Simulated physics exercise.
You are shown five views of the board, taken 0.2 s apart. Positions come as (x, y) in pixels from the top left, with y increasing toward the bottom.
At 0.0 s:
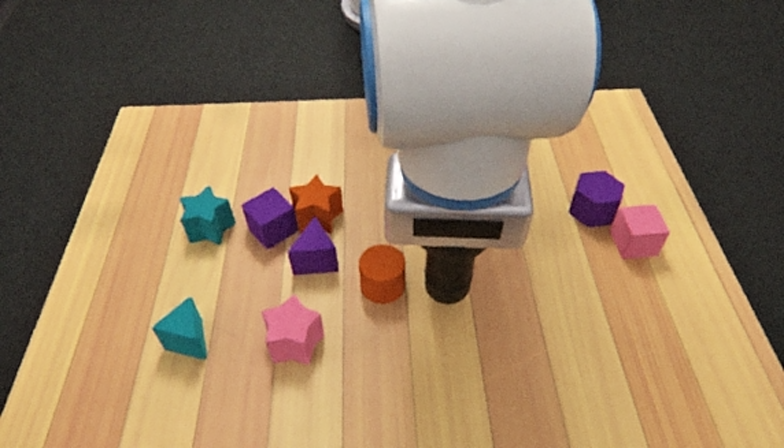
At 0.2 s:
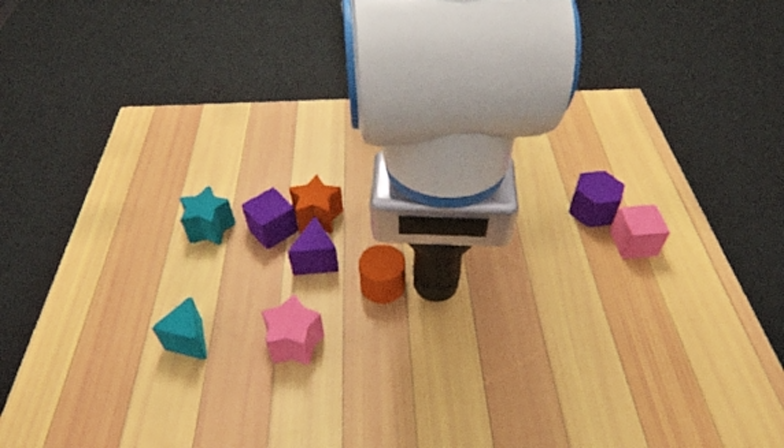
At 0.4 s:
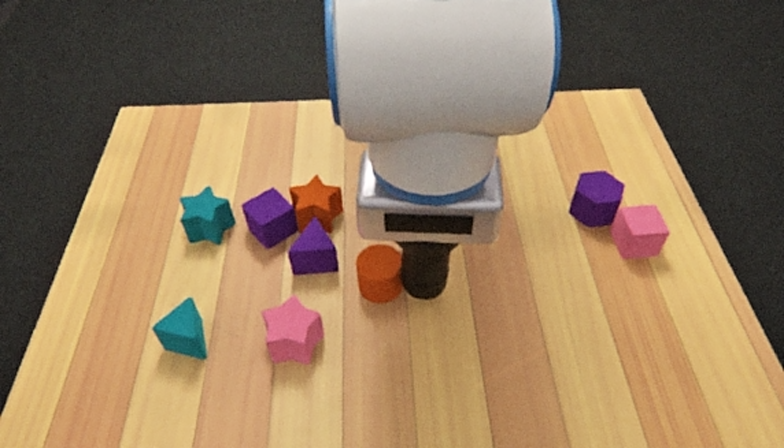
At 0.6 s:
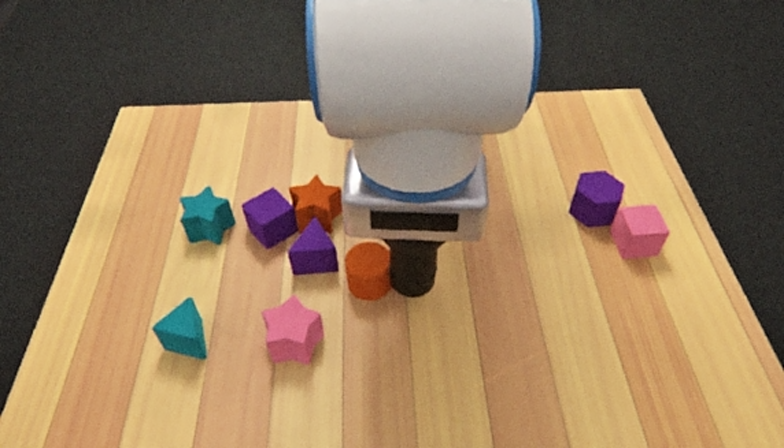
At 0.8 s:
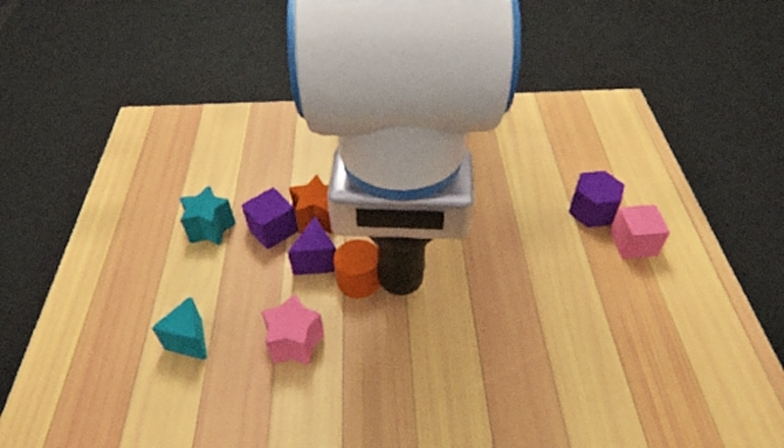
The robot arm moves left and pushes the orange cylinder toward the purple triangular block.
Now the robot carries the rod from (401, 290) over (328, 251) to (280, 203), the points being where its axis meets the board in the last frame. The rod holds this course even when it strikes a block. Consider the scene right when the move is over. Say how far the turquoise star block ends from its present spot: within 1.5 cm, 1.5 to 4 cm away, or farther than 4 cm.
It goes under 1.5 cm.
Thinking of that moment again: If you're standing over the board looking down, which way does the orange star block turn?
Clockwise, looking down.
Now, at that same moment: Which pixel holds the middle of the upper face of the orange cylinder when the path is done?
Located at (283, 247).
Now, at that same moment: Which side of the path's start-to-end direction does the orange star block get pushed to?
It is displaced to the right.
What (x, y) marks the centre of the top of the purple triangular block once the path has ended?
Answer: (248, 235).
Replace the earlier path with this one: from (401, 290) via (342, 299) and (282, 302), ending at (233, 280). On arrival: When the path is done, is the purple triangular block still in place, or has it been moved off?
The result: It moves.
On the path given first. One third of the way, rod (348, 252); purple triangular block (270, 236), turned 65° clockwise; orange cylinder (302, 250).
Two thirds of the way, rod (306, 222); purple triangular block (248, 235), turned 65° clockwise; orange star block (311, 183); orange cylinder (283, 247).
At the end, rod (277, 189); turquoise star block (191, 206); purple triangular block (248, 235), turned 65° clockwise; orange star block (307, 163), turned 55° clockwise; orange cylinder (283, 247).
